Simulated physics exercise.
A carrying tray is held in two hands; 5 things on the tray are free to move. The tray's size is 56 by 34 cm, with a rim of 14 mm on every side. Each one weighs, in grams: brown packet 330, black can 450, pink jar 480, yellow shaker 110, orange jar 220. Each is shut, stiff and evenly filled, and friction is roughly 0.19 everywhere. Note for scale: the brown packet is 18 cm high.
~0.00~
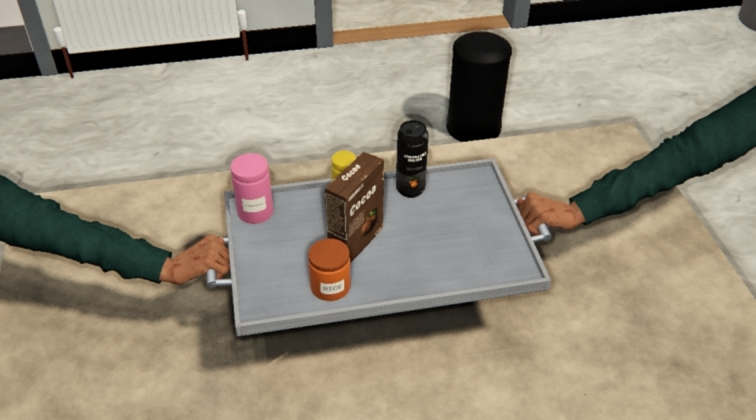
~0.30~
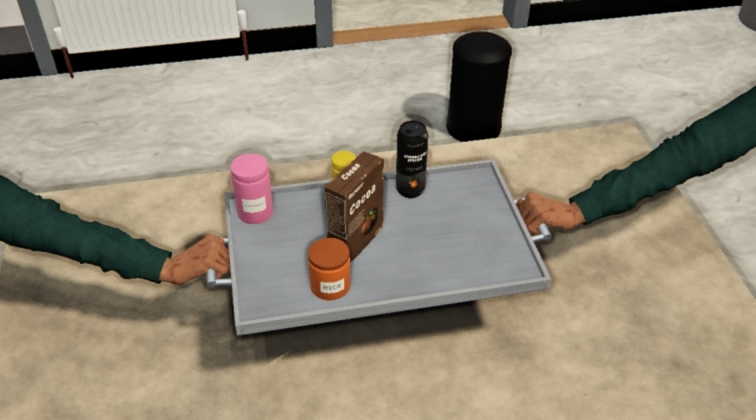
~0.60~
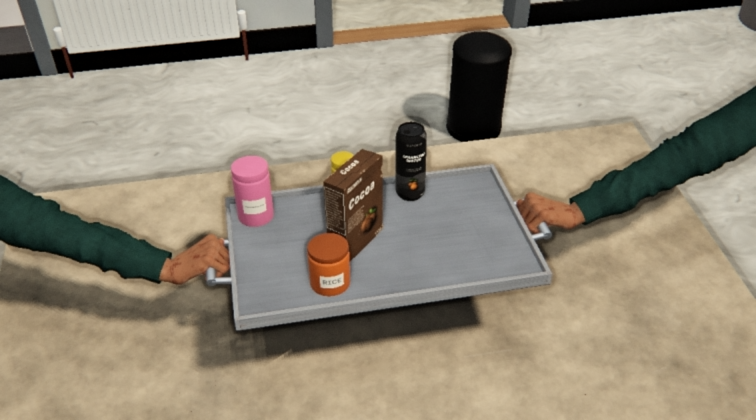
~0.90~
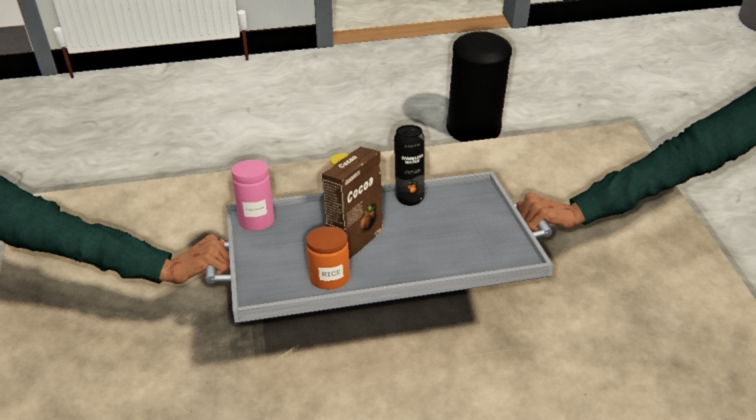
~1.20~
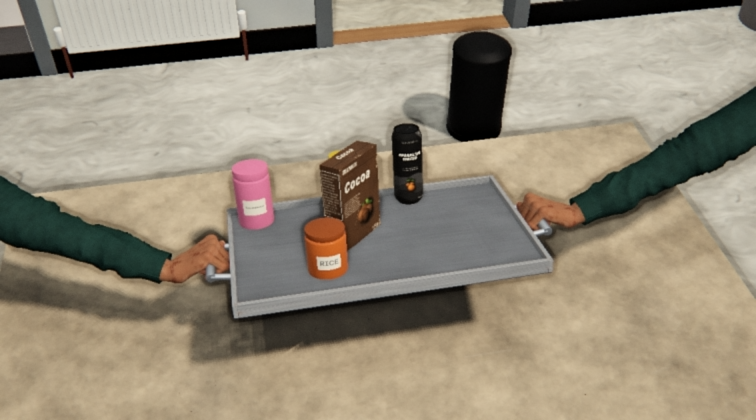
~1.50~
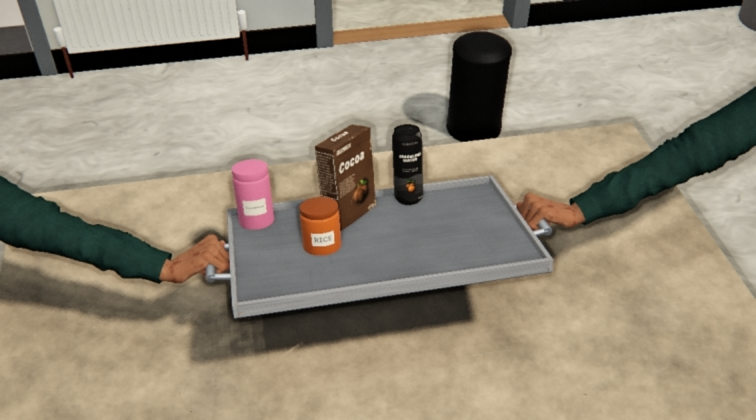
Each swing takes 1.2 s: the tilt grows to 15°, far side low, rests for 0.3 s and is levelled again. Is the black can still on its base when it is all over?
Yes, it is still on its base.
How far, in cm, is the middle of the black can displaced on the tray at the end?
Net shift near 1 cm.
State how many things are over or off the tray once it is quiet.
2.
Around 1.70 s, tray at 15°, far edge down; yellow shaker now off the tray; brown packet tipped 6° against what carries it; orange jar shifted 17 cm.
Around 2.00 s, tray at 12°, far edge down; brown packet now off the tray; orange jar shifted 24 cm.
Around 2.30 s, tray at 5°, far edge down; orange jar shifted 24 cm.
Around 2.60 s, tray at 1°, far edge down; orange jar shifted 24 cm.
Finally (3.3 s), off the tray and tipped over, brown packet and yellow shaker; not toppled but over 5 cm from the start, orange jar; the other 2 still in place (within 5 cm). In the last view, black can near (410, 156).
